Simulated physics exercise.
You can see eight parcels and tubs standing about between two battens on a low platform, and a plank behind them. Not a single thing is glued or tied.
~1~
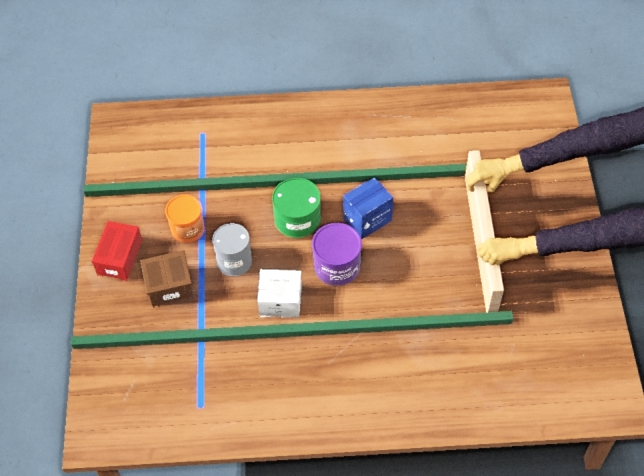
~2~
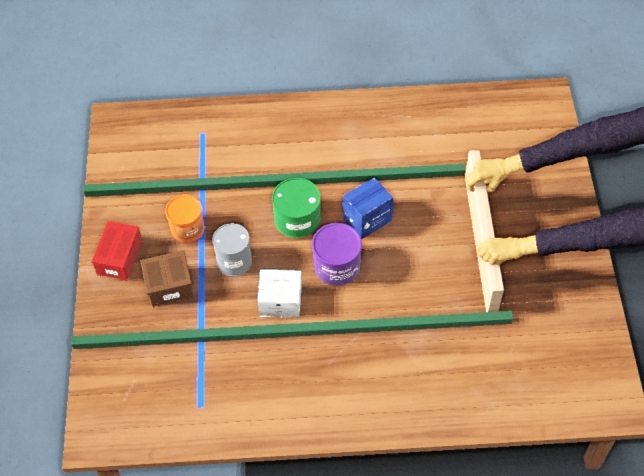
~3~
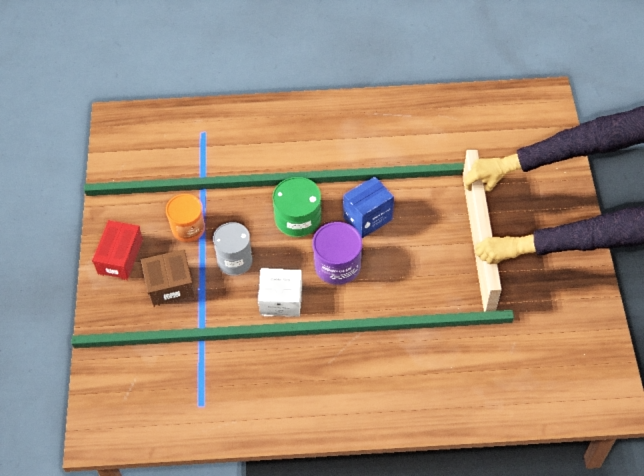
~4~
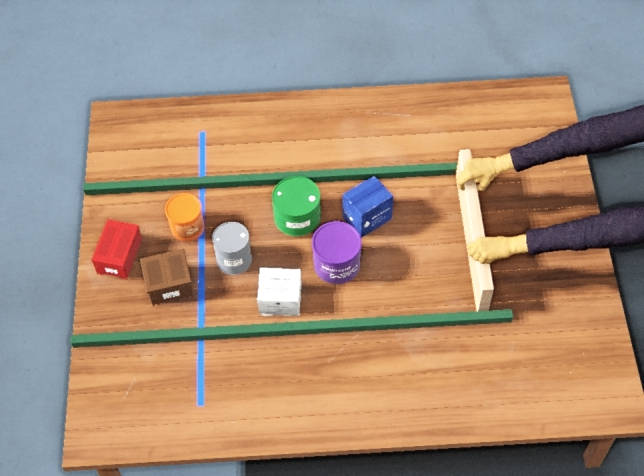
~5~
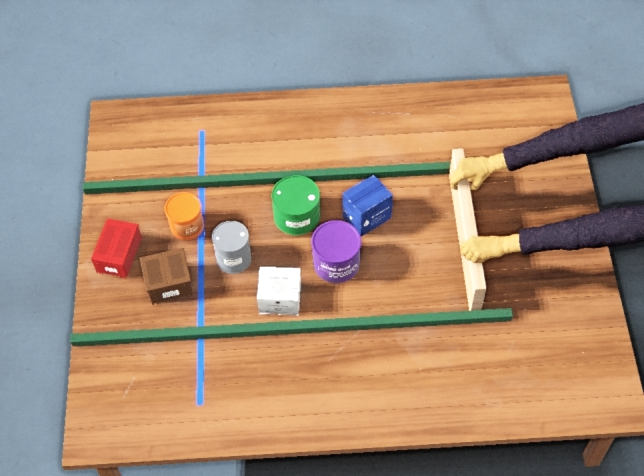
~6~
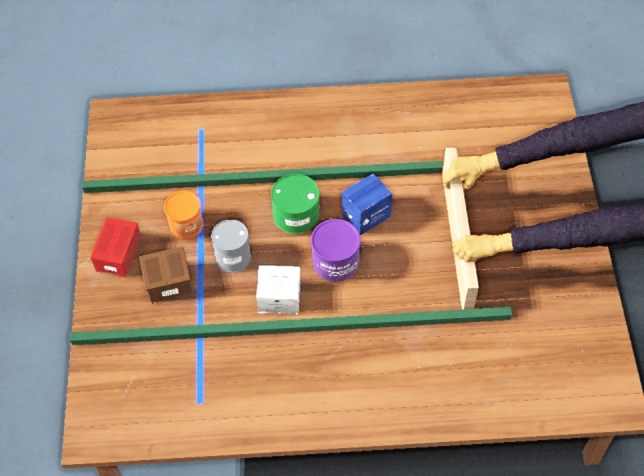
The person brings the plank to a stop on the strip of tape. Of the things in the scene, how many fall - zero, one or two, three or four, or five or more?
Not one drops off.
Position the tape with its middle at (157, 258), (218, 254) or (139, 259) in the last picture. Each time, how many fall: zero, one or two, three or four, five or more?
Just one or two; zero; three to four.
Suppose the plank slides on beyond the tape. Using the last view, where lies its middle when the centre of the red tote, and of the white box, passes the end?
The middle is at (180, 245) when it's the red tote, and at (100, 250) when it's the white box.
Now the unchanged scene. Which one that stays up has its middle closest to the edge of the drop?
That's the red tote.
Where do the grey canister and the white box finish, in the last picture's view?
Going in order, first (141, 241) and next (179, 302).
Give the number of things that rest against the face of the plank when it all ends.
At rest, 3 are in contact.
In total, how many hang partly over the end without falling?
The total comes out at 1.
Soon after, none off yet; red tote at rest near (117, 247); brown tote at rest near (167, 275); orange pail at rest near (184, 215).
Then, none off yet; red tote moved a little near (109, 251); brown tote moved a little near (158, 276); orange pail moved about its own width near (144, 220).
At rest, the number that fall off is zero.
